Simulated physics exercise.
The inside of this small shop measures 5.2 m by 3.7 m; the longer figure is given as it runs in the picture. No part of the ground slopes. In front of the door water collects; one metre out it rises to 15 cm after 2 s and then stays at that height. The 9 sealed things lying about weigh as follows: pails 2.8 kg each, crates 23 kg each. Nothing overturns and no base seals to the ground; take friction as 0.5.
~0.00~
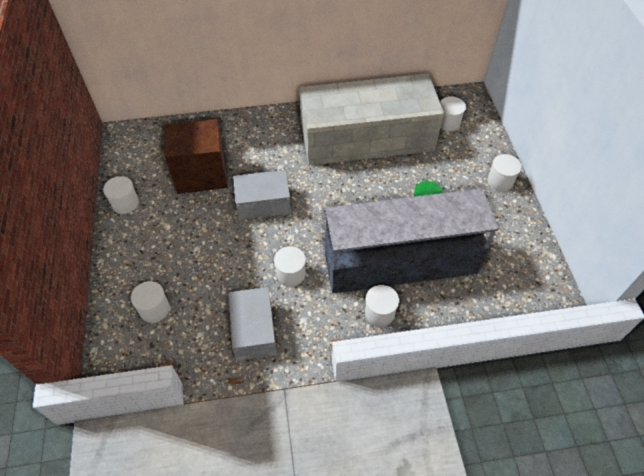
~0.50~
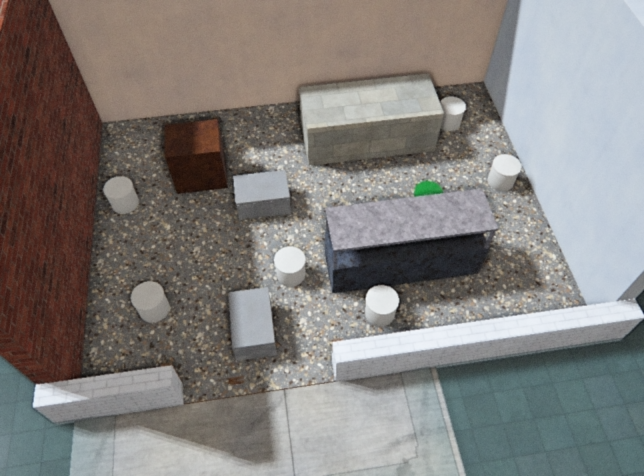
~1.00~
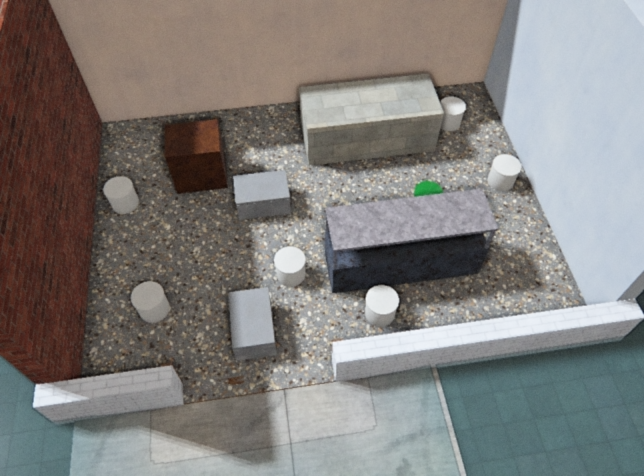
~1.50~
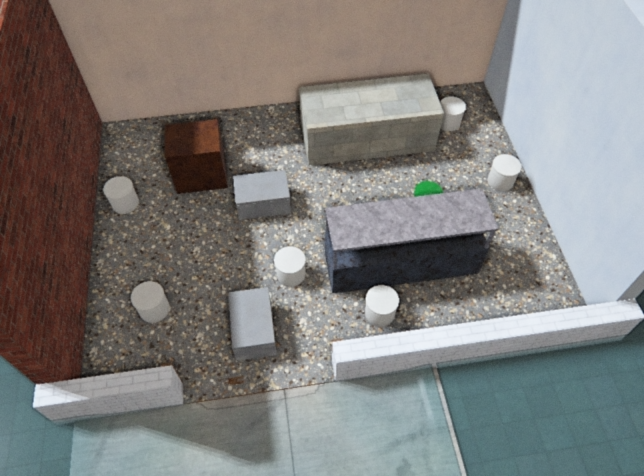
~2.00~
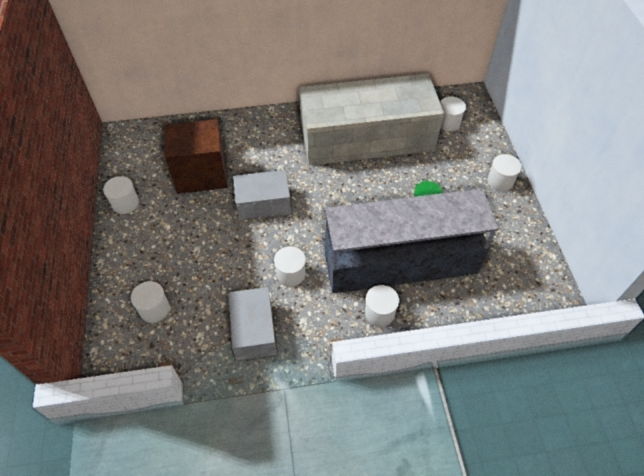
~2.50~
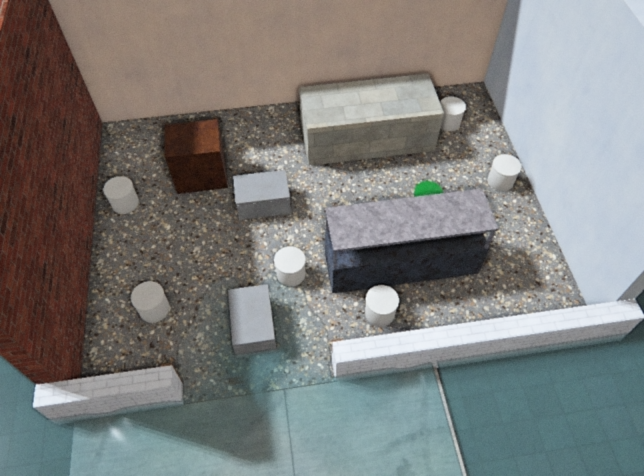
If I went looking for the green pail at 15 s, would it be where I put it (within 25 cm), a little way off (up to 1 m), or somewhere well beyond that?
You would find it a little way off.
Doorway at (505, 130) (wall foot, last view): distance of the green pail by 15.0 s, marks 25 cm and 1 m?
So the green pail is well away by then.
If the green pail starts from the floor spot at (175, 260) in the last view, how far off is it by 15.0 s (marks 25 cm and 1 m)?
It goes a long way.
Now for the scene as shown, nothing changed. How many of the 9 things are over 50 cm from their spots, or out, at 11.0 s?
I make it 4 by then.
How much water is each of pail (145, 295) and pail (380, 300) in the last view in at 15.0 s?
About 10 and 6 cm.
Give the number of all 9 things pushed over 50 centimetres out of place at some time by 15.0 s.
I count 7 of them.
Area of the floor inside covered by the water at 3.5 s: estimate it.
Some 4.0 m2.
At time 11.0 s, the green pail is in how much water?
The depth there is around 5 cm.
After 3.5 s the green pail is near (429, 192), 0.0 m from its start, aground; 0 afloat.
After 6.8 s the green pail is near (429, 192), 0.0 m from its start, aground; 2 afloat.
After 11.0 s the green pail is near (417, 201), 0.2 m from its start, afloat; 6 afloat.
After 15.0 s the green pail is near (392, 172), 0.5 m from its start, afloat; 8 afloat.
